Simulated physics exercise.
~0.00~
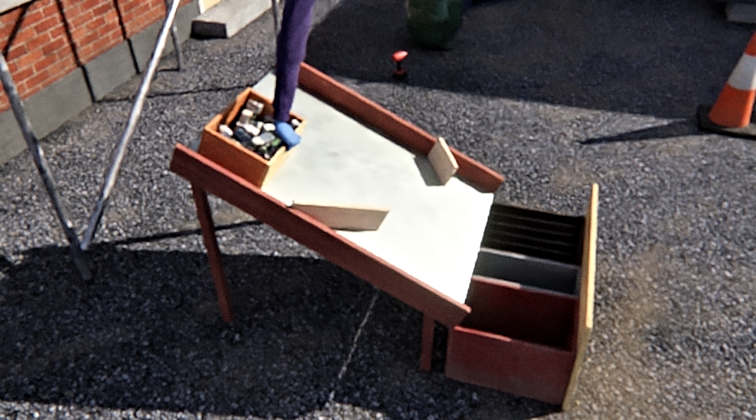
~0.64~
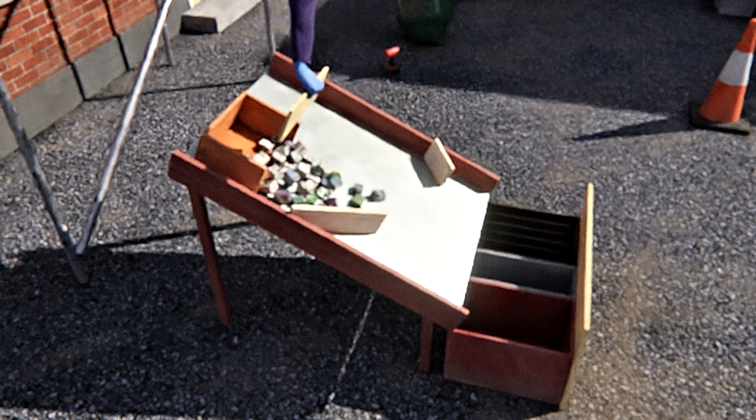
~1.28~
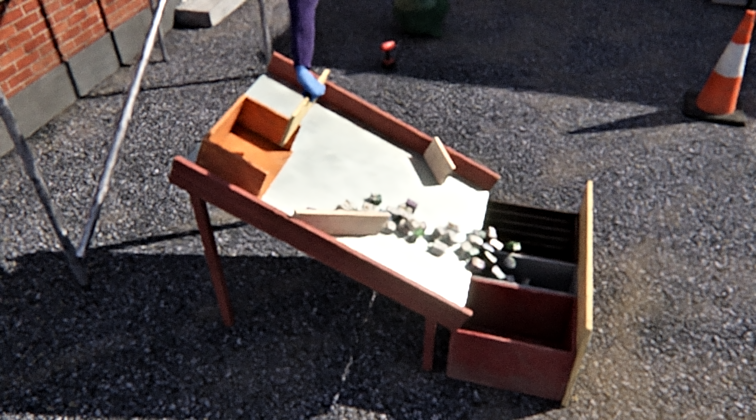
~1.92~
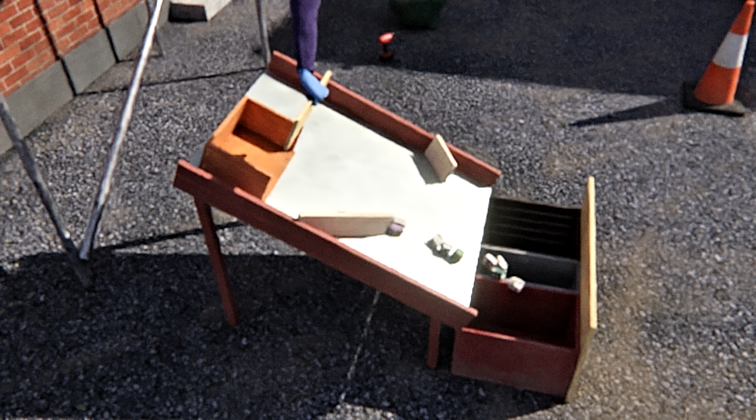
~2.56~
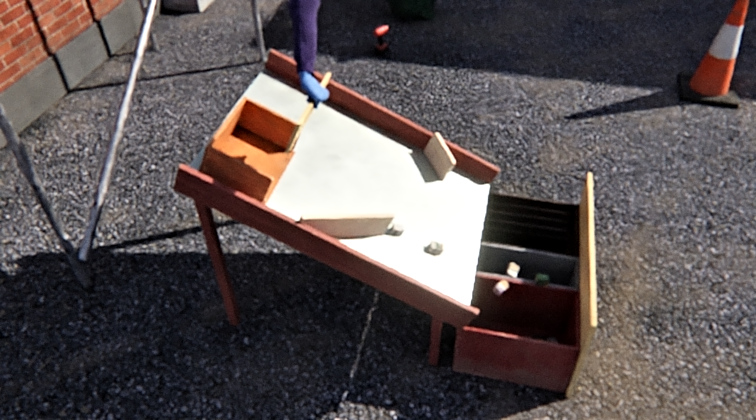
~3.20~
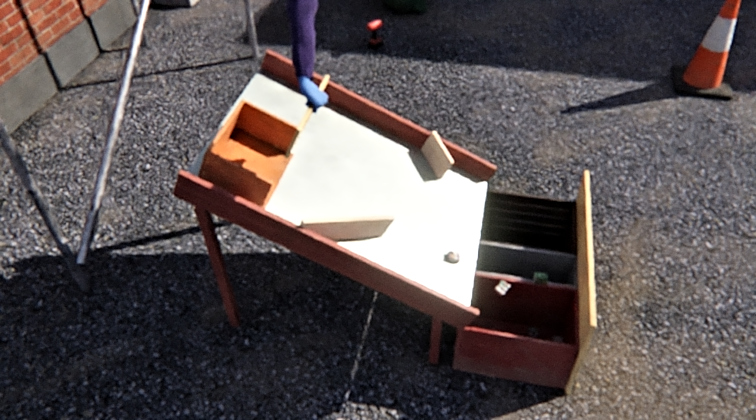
To begin with, a purple-sleeved arm with a blue hand reaches to the gate of an orange pen packed with small cartons, at the top of a sloping table on gravel. The gate lifts clear, and the cartons spill out in a loose heap against the nearer angled board. They stream past it down the pale surface and begin tumbling off the lower edge towards the containers, while the hand stays by the raised gate. The flow thins to a few stragglers, some dropping towards the near red tub. Finally, the pen is empty, one carton remains on the slope, and the middle, grey tote has received the most.
